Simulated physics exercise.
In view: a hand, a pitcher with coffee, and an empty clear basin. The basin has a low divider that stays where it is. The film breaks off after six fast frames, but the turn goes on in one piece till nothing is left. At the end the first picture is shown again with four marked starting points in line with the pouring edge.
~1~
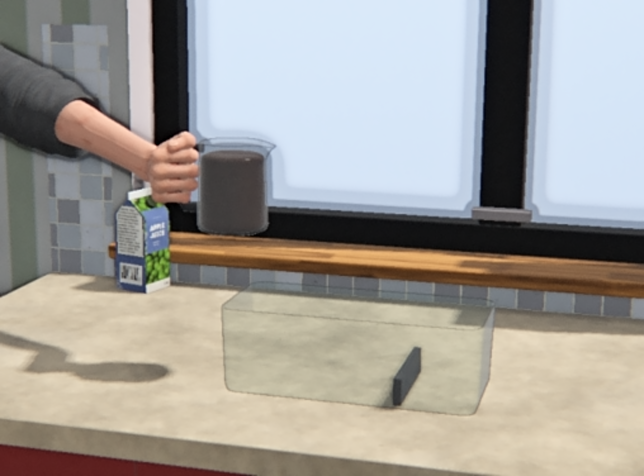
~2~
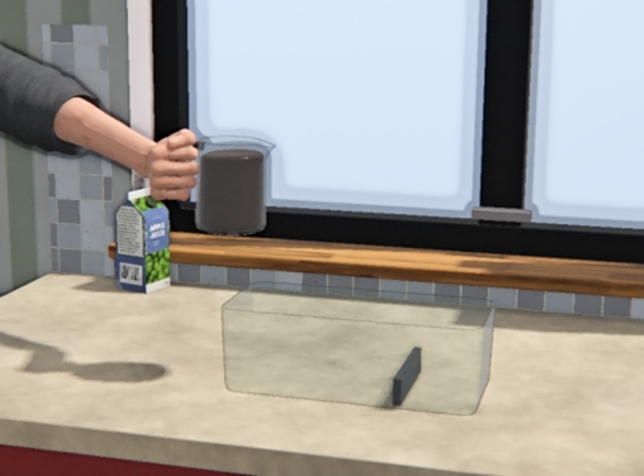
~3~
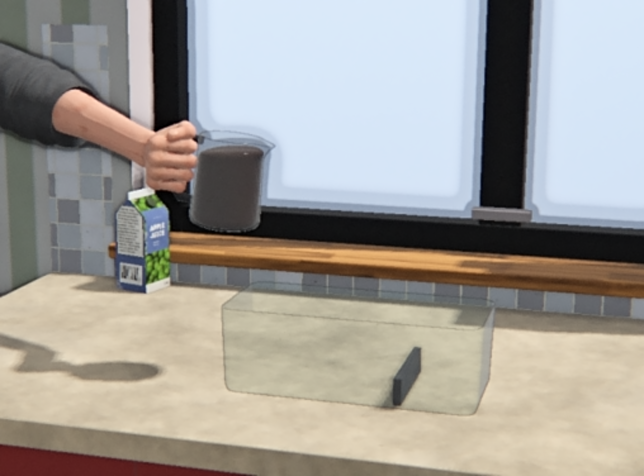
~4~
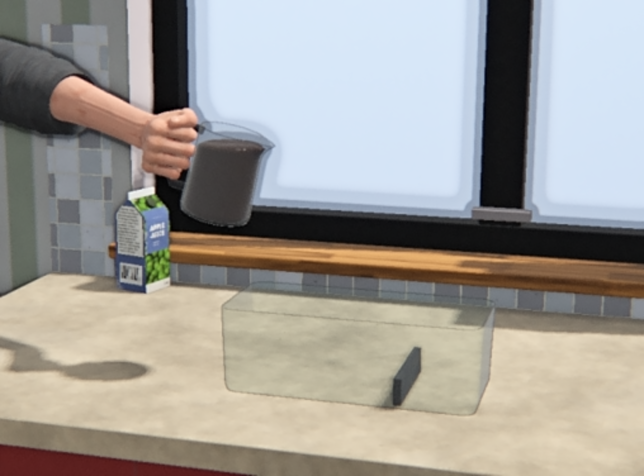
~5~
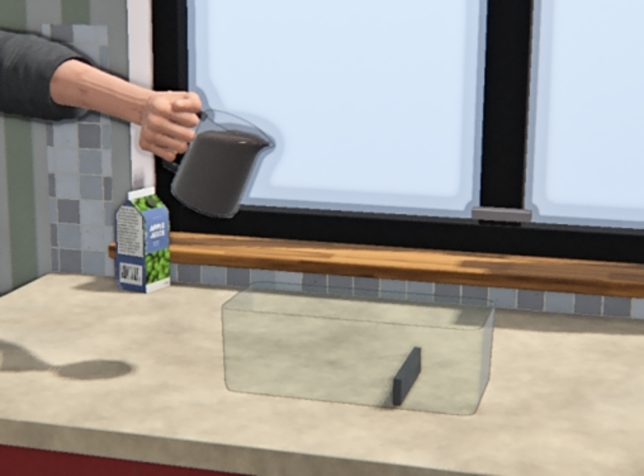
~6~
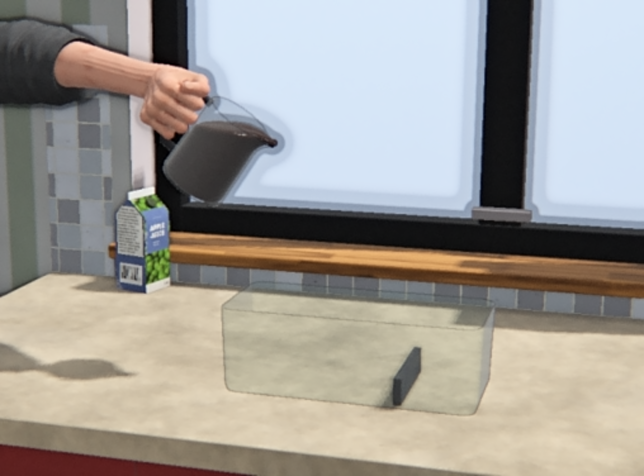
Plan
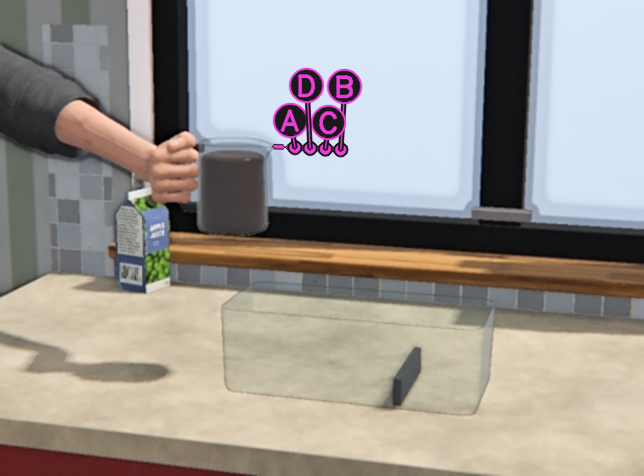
A bare forearm in a pushed-up dark grey sleeve reaches in from the left over a beige kitchen counter, seen from slightly above and facing a black-framed window. Its fist grips a clear pitcher of dark coffee, above a blue-and-green juice carton and an empty clear basin with a small dark wall inside. The hand steadily tilts the pitcher rightward until coffee reaches its lip.
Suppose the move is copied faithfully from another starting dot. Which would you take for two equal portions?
Take D.
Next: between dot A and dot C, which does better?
The answer is C.
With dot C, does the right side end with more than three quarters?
No, it does not.
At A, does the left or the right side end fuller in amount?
The left one.
On the marked copy, A at (294, 147); B at (340, 149); C at (325, 149); D at (310, 148).
If A is chosen, about 76 % ends left of the wall and 18 % right of it; 6 % is lost outside.
If B is chosen, about 32 % ends left of the wall and 62 % right of it; 6 % is lost outside.
If C is chosen, about 30 % ends left of the wall and 64 % right of it; 6 % is lost outside.
If D is chosen, about 51 % ends left of the wall and 43 % right of it; 6 % is lost outside.
